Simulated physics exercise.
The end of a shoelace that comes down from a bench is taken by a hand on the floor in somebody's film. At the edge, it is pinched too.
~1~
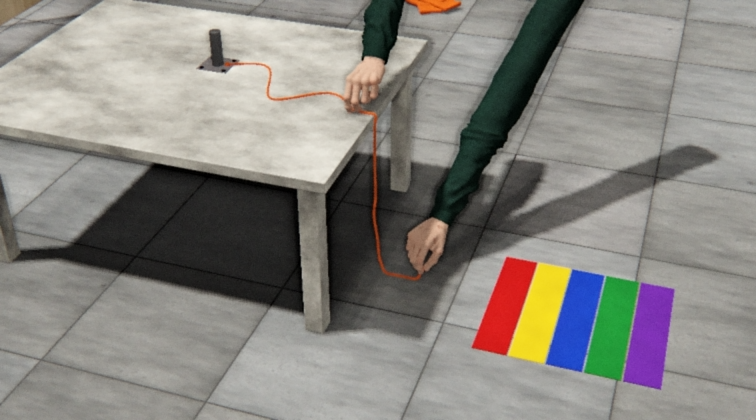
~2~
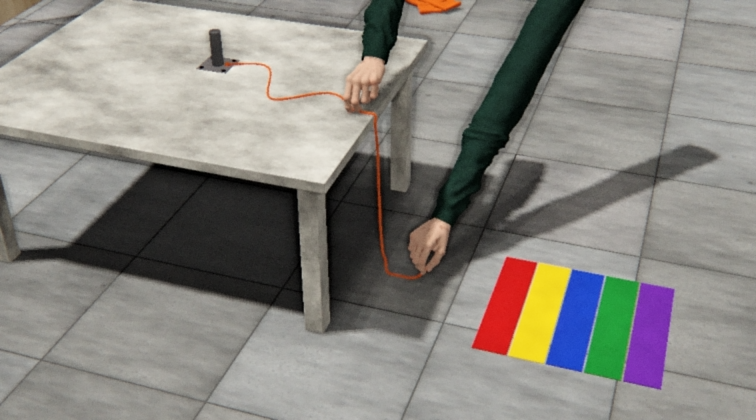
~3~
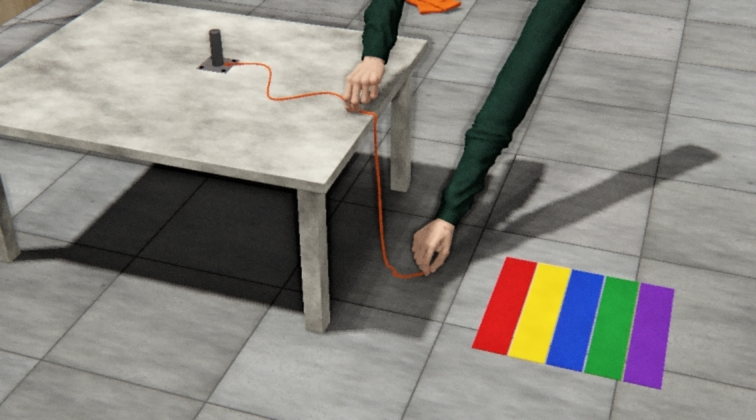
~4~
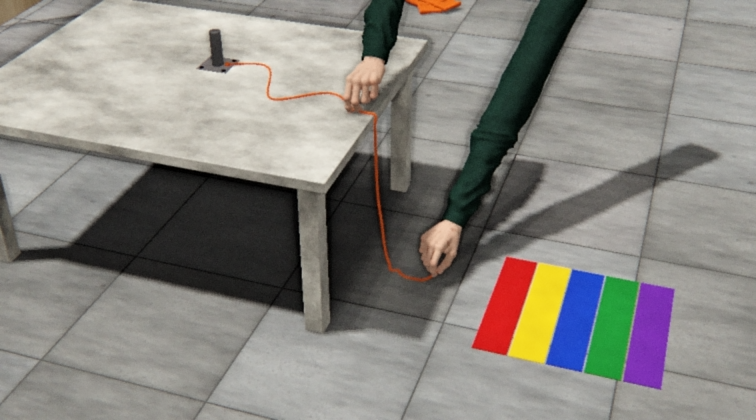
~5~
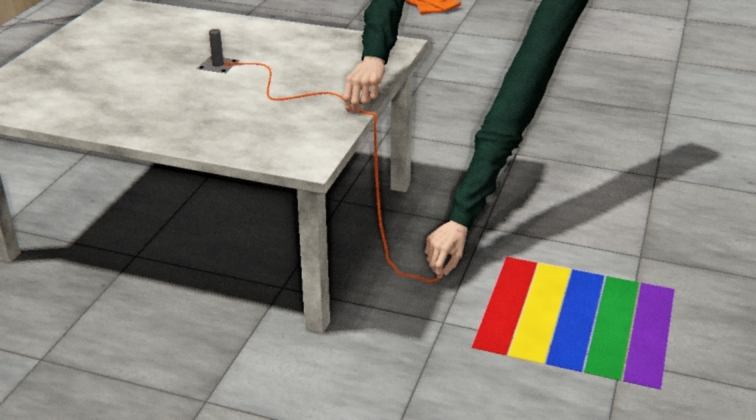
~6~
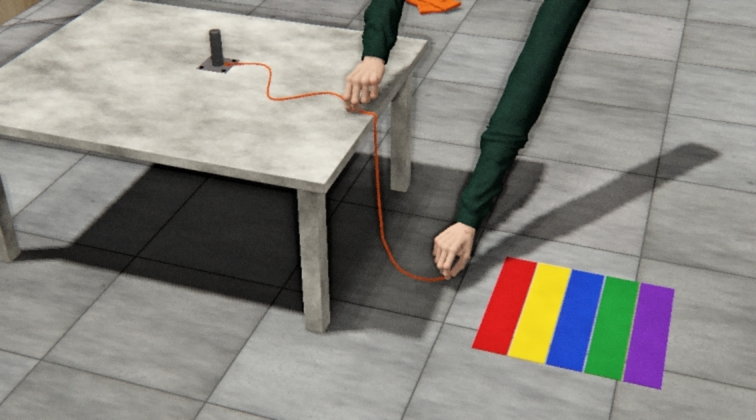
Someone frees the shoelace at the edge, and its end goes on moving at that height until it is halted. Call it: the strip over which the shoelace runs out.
Green.
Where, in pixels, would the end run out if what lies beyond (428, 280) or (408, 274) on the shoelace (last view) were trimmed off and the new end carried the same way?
First (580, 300), then (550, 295).
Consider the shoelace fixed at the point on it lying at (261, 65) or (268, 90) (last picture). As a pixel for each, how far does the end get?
(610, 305), (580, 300).
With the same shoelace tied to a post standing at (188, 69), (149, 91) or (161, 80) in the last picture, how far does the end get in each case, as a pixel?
You'd find it around (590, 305), then (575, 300), and finally (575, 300).
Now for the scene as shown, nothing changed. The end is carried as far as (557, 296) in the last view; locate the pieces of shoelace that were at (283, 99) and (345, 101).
Positions: (329, 96) for the first, (381, 126) for the second.
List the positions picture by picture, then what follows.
The first picture shows end (423, 270); red (495, 333); yellow (532, 341); blue (568, 349); green (607, 357); purple (645, 366).
The second picture shows end (426, 270); shoelace through (261, 65) (268, 96) (338, 95) (376, 134) (379, 200) (385, 259).
The third picture shows end (429, 271).
The fourth picture shows end (437, 272); shoelace through (261, 65) (268, 96) (338, 95) (375, 134) (378, 200) (388, 262).
The fifth picture shows end (443, 274).
The sixth picture shows end (450, 275); shoelace through (261, 65) (268, 96) (338, 95) (375, 134) (379, 201) (394, 263).
Soon after, end near (557, 296); over yellow.
Then, end near (594, 304); over blue.
At full stretch, end near (617, 309); over green. The green one.
